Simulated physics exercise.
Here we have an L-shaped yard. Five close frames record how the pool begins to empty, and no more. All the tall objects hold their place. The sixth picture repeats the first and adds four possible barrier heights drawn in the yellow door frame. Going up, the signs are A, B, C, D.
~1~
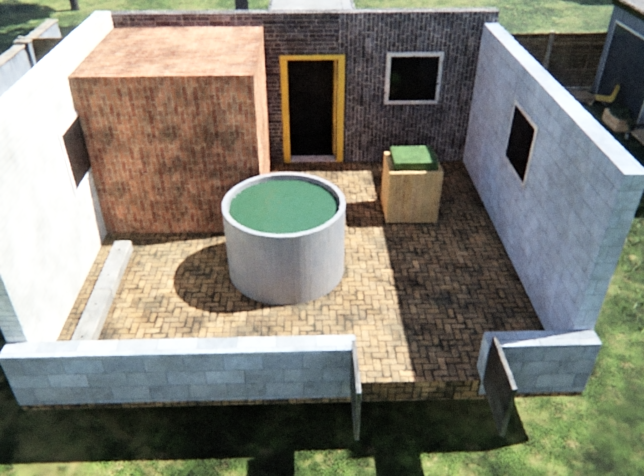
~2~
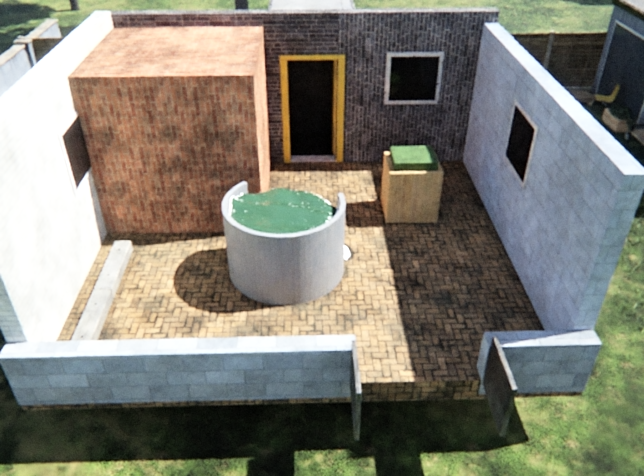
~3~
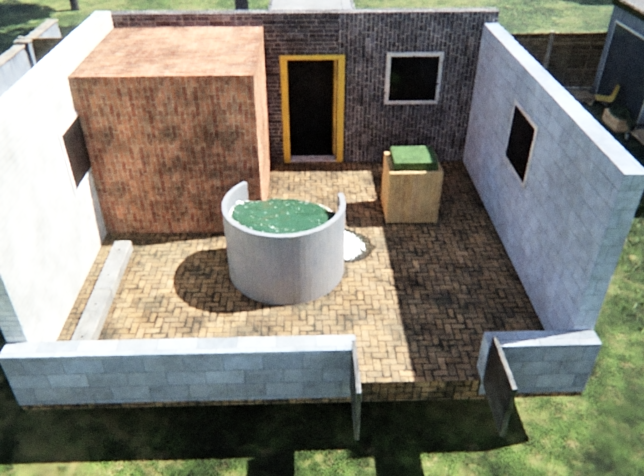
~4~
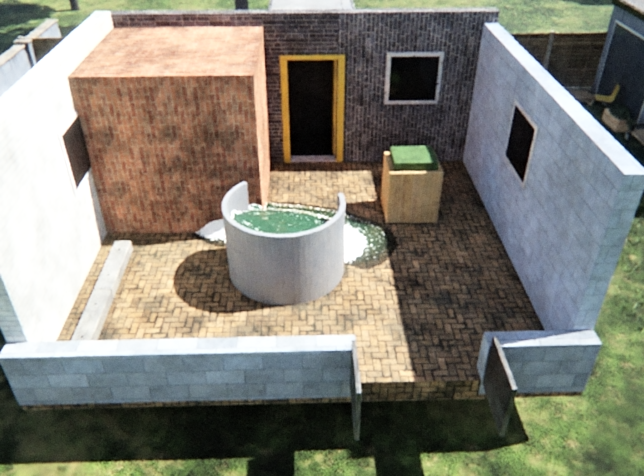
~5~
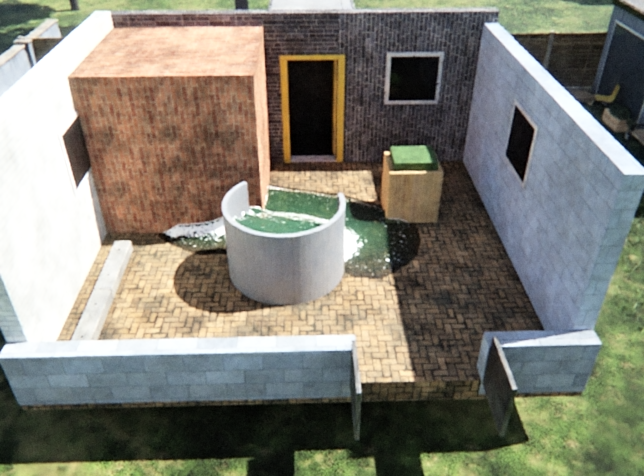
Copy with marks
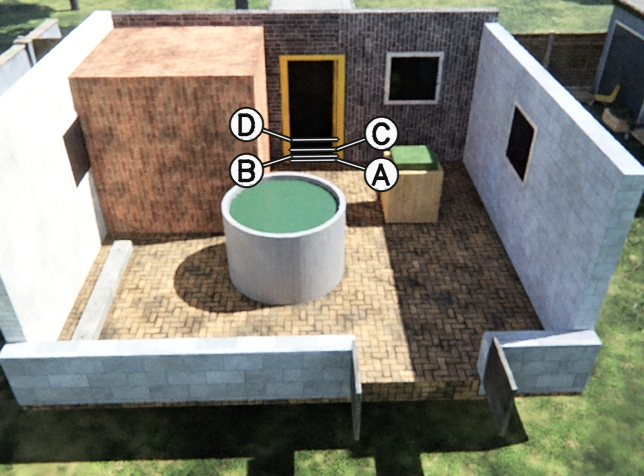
The footage shows a walled brick-paved yard with a round tank of green water, whose far side opens; the water lowers and pours out behind it, spreading first to the right, then also left across the paving.
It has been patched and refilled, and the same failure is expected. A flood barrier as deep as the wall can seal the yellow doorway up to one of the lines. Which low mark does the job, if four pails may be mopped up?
Choose D.
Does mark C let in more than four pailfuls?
Yes, it does.
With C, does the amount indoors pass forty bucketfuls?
No, it does not.
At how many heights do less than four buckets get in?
One of the four.
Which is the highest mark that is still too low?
That is mark C.
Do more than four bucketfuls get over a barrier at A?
Yes, that goes wrong.
On the marked copy, A at (314, 160); B at (313, 156); C at (313, 149); D at (313, 139); from the bottom up A, B, C, D.
If A is chosen, dozens of bucketfuls pour in.
If B is chosen, dozens of bucketfuls pour in.
If C is chosen, about 11 bucketfuls get in.
If D is chosen, a splash gets over, under a bucket.
